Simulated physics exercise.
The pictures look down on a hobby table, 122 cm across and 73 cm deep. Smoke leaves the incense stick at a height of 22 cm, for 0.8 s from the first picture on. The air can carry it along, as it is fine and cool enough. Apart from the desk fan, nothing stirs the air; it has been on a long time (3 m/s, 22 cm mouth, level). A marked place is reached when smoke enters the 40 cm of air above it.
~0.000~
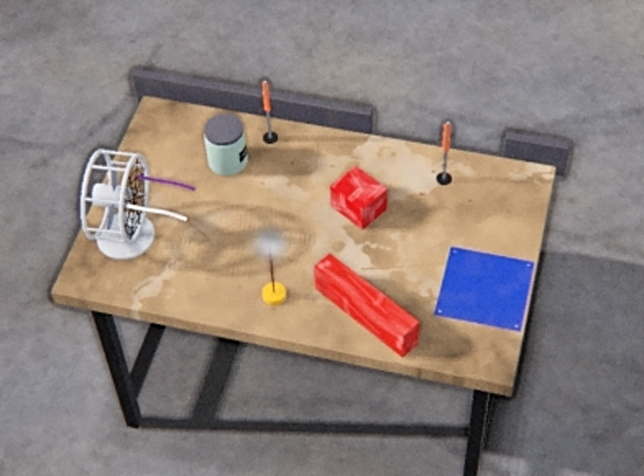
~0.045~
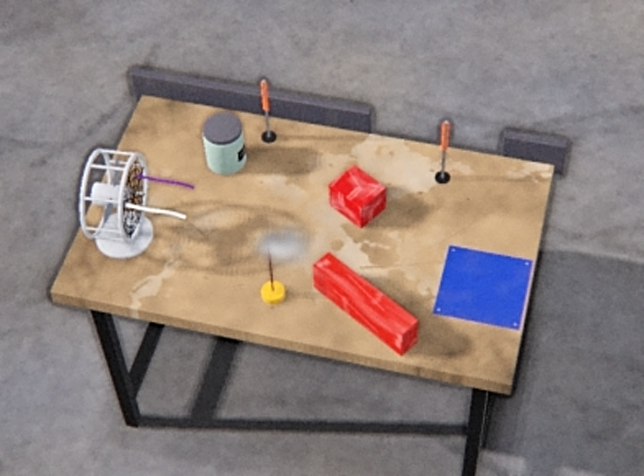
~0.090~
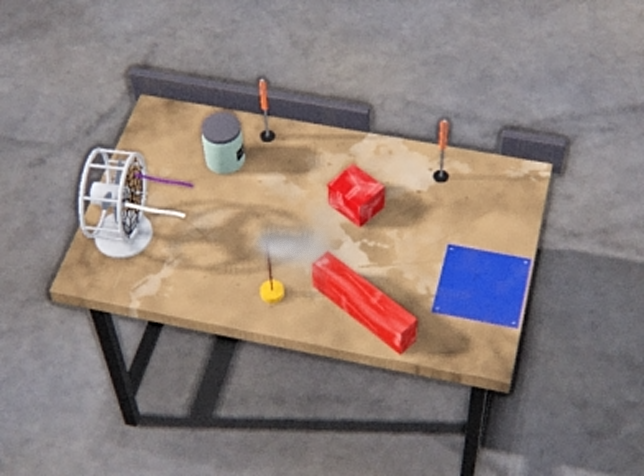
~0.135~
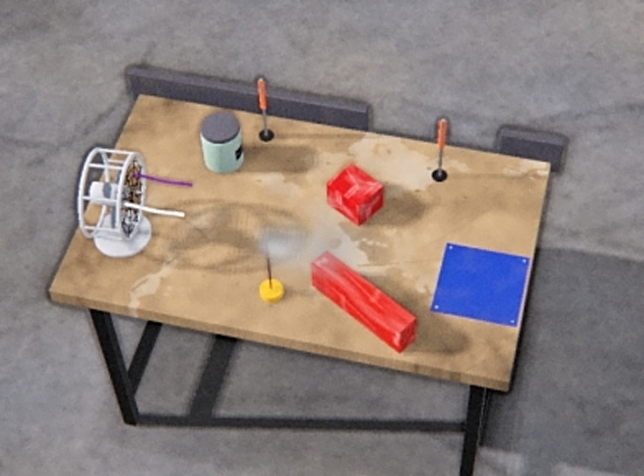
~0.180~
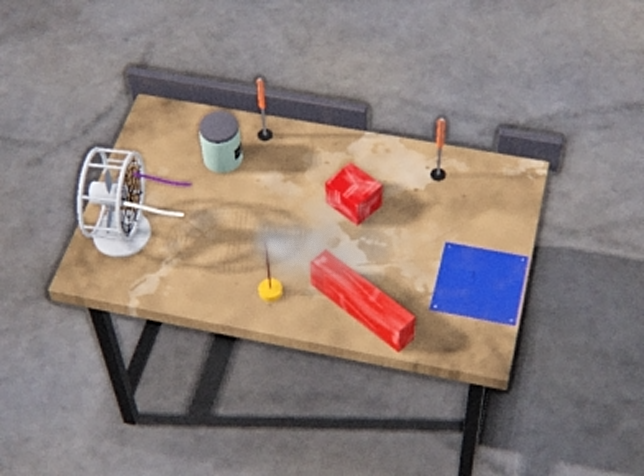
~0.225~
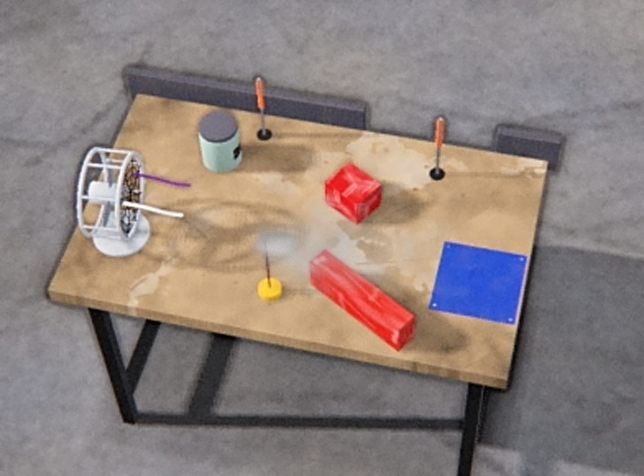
The footage shows a wooden table holding a desk fan, a jar, two red blocks, a blue mat and a yellow-based incense stick, as a small puff of pale smoke above the stick spreads gradually to the right.
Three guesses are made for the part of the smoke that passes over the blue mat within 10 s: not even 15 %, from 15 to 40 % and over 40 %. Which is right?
The part that gets there is over 40 %.
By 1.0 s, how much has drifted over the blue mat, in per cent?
I reckon close to 60 %.
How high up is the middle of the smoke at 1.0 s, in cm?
I'd put it at around 18 cm up.
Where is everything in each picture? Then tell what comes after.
The smoke is thickest near (269, 243), the incense stick stands at (270, 255) and the desk fan is at (116, 197), in the first frame.
The smoke is thickest near (284, 245) and reaches out to (304, 251) and the blue mat is centred on (484, 287), in the second frame.
The smoke is thickest near (293, 245) and reaches out to (326, 252), a ribbon ends at (265, 108) and a ribbon ends at (443, 149), in the third frame.
The smoke is thickest near (299, 246) and reaches out to (360, 249), the top of a block is at (355, 184) and the top of a jar is at (220, 126), in the fourth frame.
The smoke is thickest near (307, 247) and reaches out to (386, 247), in the fifth frame.
The smoke is thickest near (314, 247) and reaches out to (427, 247), a ribbon ends at (261, 107) and a ribbon ends at (439, 147), in the sixth frame.
By 1.0 s, 31 % is gone from the area; 60 % has passed over the blue mat, and the middle of the rest is near (448, 277).
By 2.0 s, 85 % is gone from the area; 79 % has passed over the blue mat, and the middle of the rest is near (488, 327).
By 4.0 s, 97 % is gone from the area; 80 % has passed over the blue mat.
By 10.0 s, 100 % is gone from the area; 80 % has passed over the blue mat.
